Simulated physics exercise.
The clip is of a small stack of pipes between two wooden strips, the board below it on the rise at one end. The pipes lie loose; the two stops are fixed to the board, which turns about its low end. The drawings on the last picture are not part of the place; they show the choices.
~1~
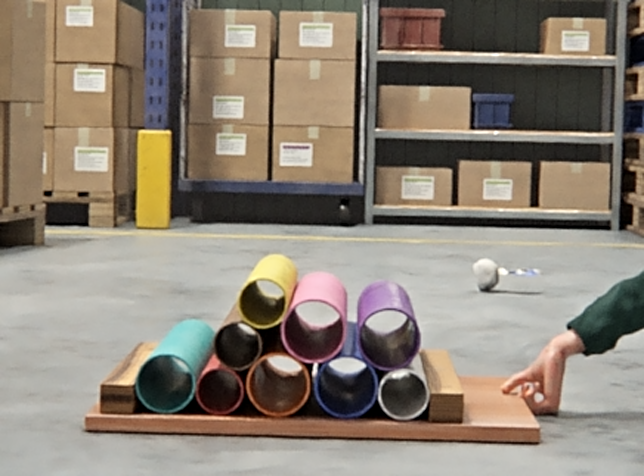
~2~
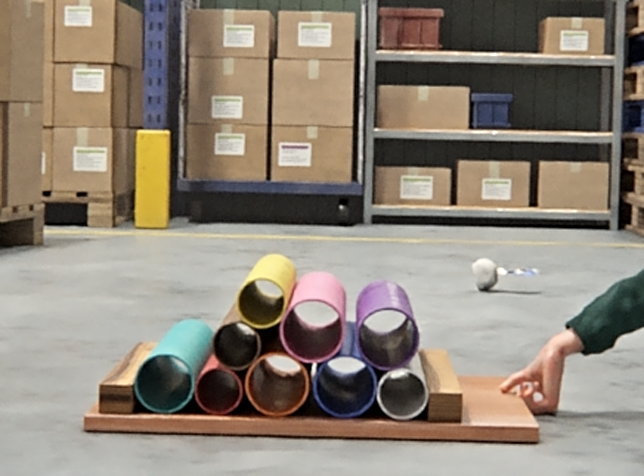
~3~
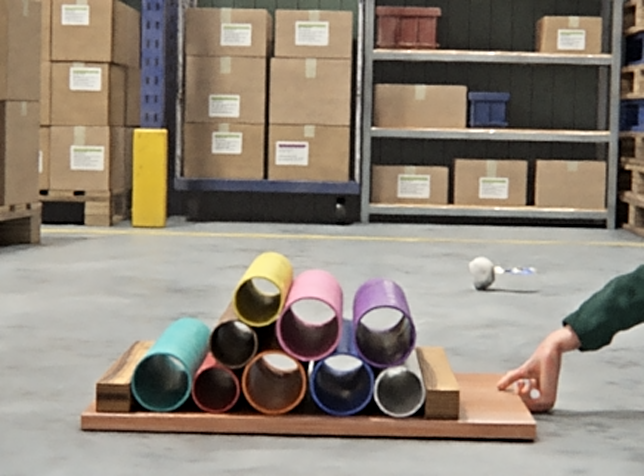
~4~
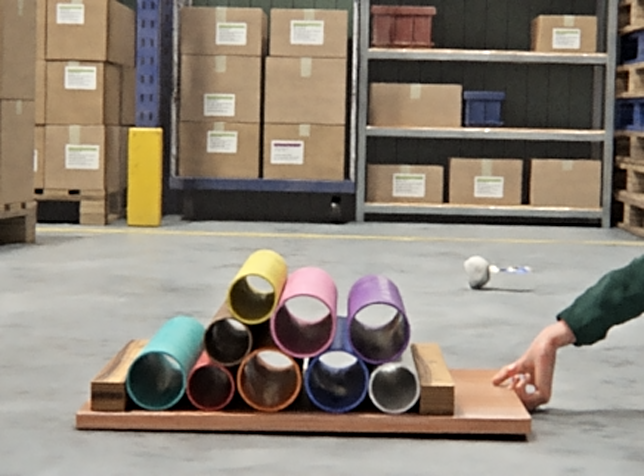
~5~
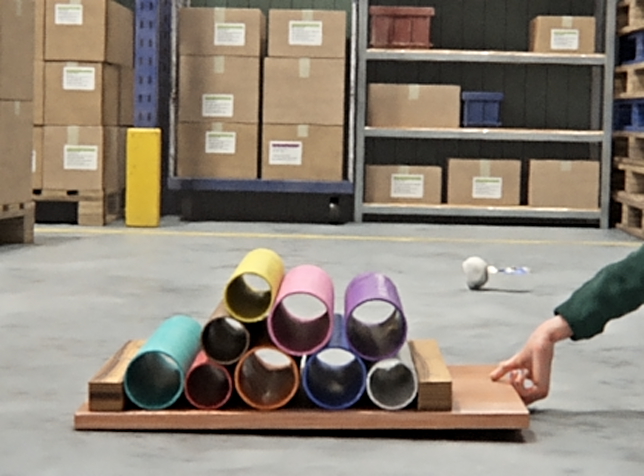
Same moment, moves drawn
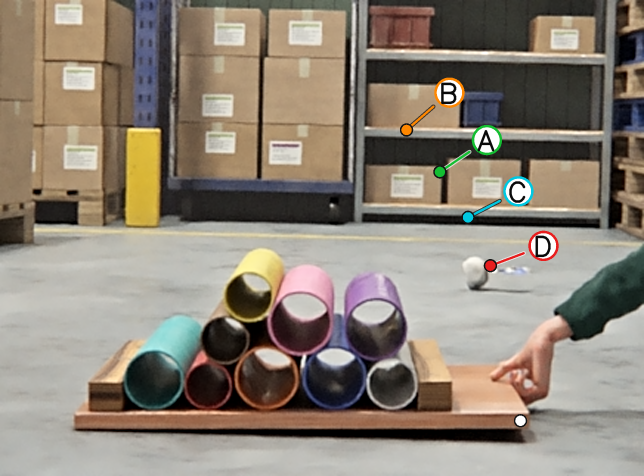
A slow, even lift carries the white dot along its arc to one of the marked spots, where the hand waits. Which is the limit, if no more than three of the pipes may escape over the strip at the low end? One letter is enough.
Mark A is as high as it can go.
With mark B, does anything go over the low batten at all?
Yes.
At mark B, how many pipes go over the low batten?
At B the number is four.
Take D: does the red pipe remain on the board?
Yes.
On the marked copy, A at (440, 172); B at (406, 130); C at (468, 217); D at (490, 265); the white dot at (520, 421).
Taking A. A third of the way, board at 20°.
Two thirds of the way, board at 36°.
When it is over, board at 36°, three over the low batten (pink, brown, yellow).
As for the rest, B four over the low batten (pink, brown, purple, yellow); C two over the low batten (brown, yellow); D none over the low batten.
